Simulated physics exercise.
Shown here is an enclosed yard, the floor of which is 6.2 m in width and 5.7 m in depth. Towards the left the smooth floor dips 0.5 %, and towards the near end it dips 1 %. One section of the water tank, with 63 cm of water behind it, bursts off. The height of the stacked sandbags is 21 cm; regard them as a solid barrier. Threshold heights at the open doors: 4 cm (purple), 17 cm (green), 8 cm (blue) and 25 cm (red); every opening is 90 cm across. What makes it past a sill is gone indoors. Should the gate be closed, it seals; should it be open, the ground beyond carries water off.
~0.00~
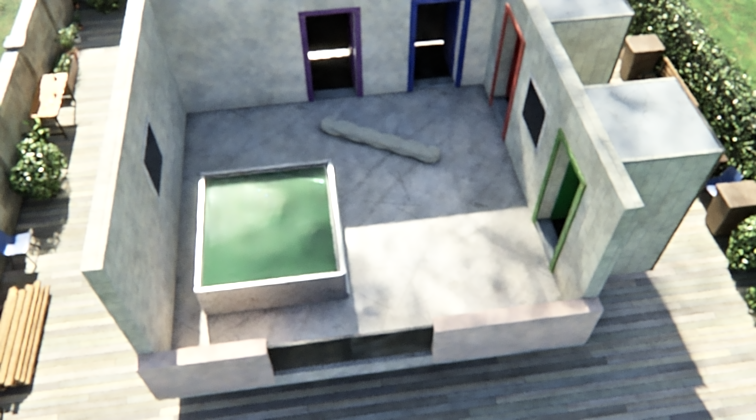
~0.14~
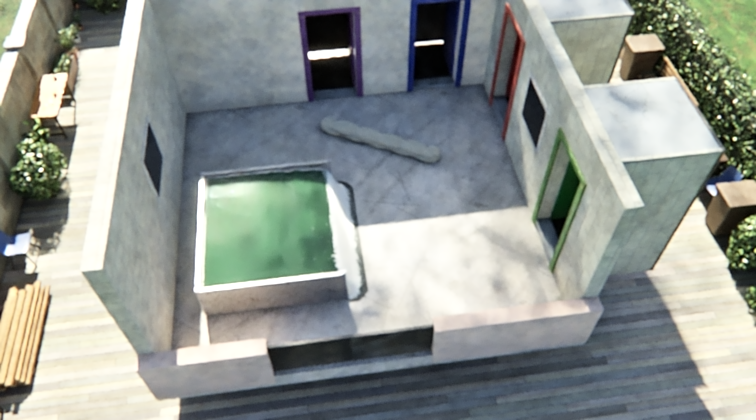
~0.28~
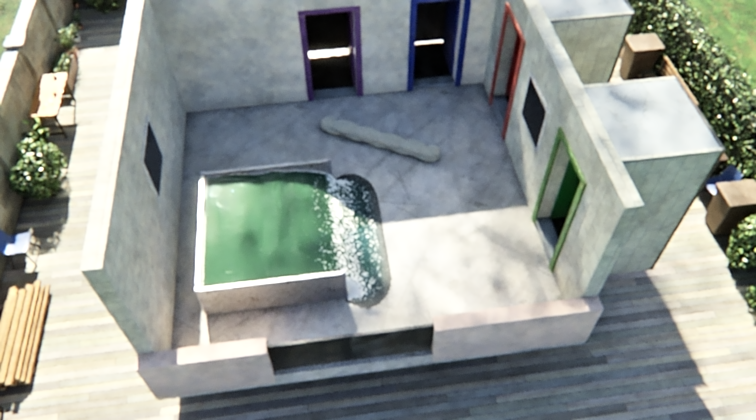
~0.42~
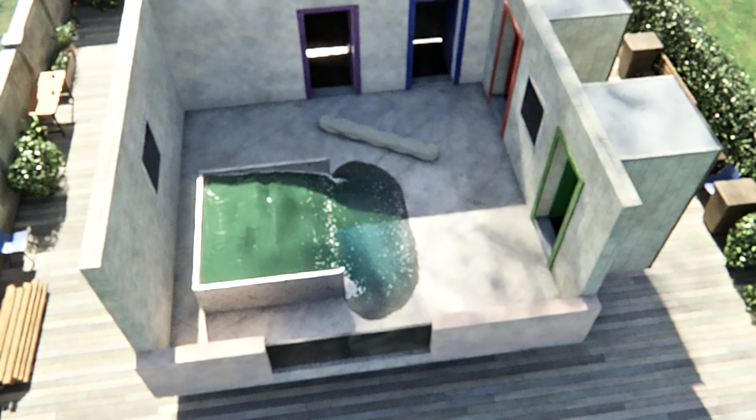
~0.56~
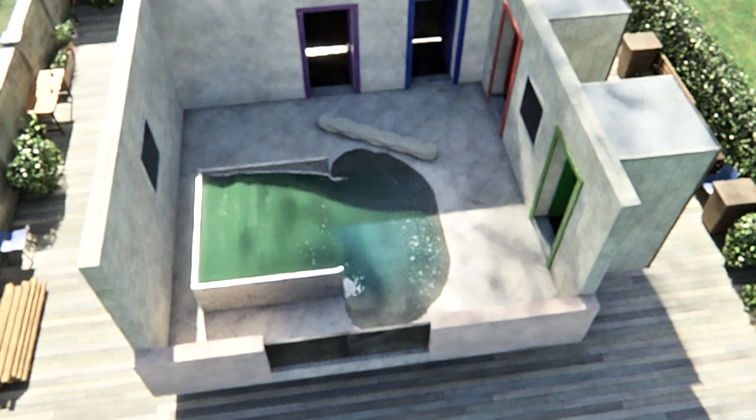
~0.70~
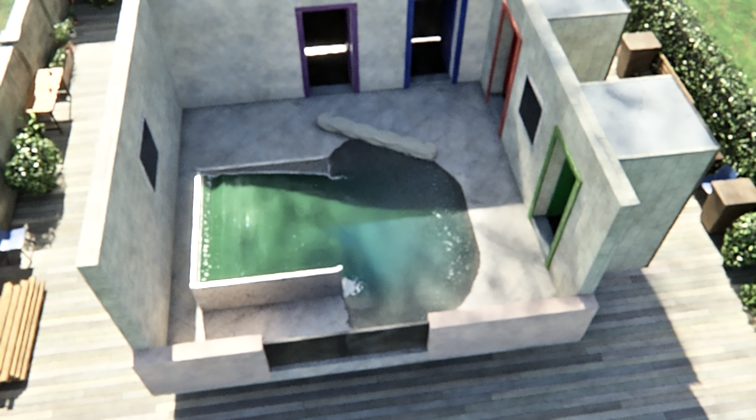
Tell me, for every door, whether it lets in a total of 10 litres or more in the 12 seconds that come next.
At the purple door the limit will be outstripped. At the green door the limit will be outstripped. At the blue door the limit will be outstripped. At the red door the limit will not be outstripped.
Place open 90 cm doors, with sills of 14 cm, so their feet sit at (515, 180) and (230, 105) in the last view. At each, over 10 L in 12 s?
So the first one exceeds it, while the second one doesn't reach it.
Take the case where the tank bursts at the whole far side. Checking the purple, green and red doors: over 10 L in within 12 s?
Purple: Exceeding the limit; green: Within the limit; red: Within the limit.
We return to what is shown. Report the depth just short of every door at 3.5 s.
Depths: Purple door 0 cm, green door 27 cm, blue door 16 cm, red door 10 cm.
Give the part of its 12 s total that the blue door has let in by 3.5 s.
Roughly 10 percent is in by then.
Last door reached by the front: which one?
That's the purple door.
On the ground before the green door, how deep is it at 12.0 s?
It averages close to 5.5 centimetres.
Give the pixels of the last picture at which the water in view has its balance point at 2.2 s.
Roughly (388, 232).
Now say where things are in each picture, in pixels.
In the first frame, the water tank at (269, 223) is whole and still, 63 cm deep.
In the second frame, the front is at (351, 299), 1.2 m from the gap at (336, 230); 0.6 m2 of floor is under water; 63 cm left at the back of the water tank.
In the third frame, water pours out at (336, 231) and has run 1.4 m, to (377, 298); typically 12 cm deep outside, 63 cm at the water tank's back.
In the fourth frame, water pours out at (334, 231) and has run 1.7 m, to (396, 304); typically 10 cm deep outside, 63 cm at the water tank's back.
In the fifth frame, the front is at (415, 314), 2.1 m from the gap at (333, 230); 5.3 m2 of floor is under water; 62 cm left at the back of the water tank.
In the sixth frame, the front is at (474, 267), 2.5 m from the gap at (332, 230); 7.5 m2 of floor is under water; 55 cm left at the back of the water tank.
After 1.4 s water covers 40 % of the floor and is deepest (34 cm) near (523, 211); purple door not reached, green door 20 cm at the sill, 8 L in, blue door not reached, red door not reached.
After 2.2 s water covers 45 % of the floor and is deepest (42 cm) near (558, 309); purple door not reached, green door 32 cm at the sill, 61 L in, blue door not reached, red door 8 cm at the sill, 0 L in.
After 3.5 s water covers 60 % of the floor and is deepest (28 cm) near (558, 309); purple door not reached, green door 27 cm at the sill, 153 L in, blue door 16 cm at the sill, 8 L in, red door 10 cm at the sill, 0 L in.
After 7.0 s water covers 95 % of the floor and is deepest (20 cm) near (166, 371); purple door 6 cm at the sill, 7 L in, green door 8 cm at the sill, 180 L in, blue door 10 cm at the sill, 69 L in, red door 10 cm at the sill, 0 L in.
After 12.0 s water covers 95 % of the floor and is deepest (16 cm) near (404, 340); purple door 7 cm at the sill, 42 L in, green door 6 cm at the sill, 180 L in, blue door 4 cm at the sill, 72 L in, red door 4 cm at the sill, 0 L in.
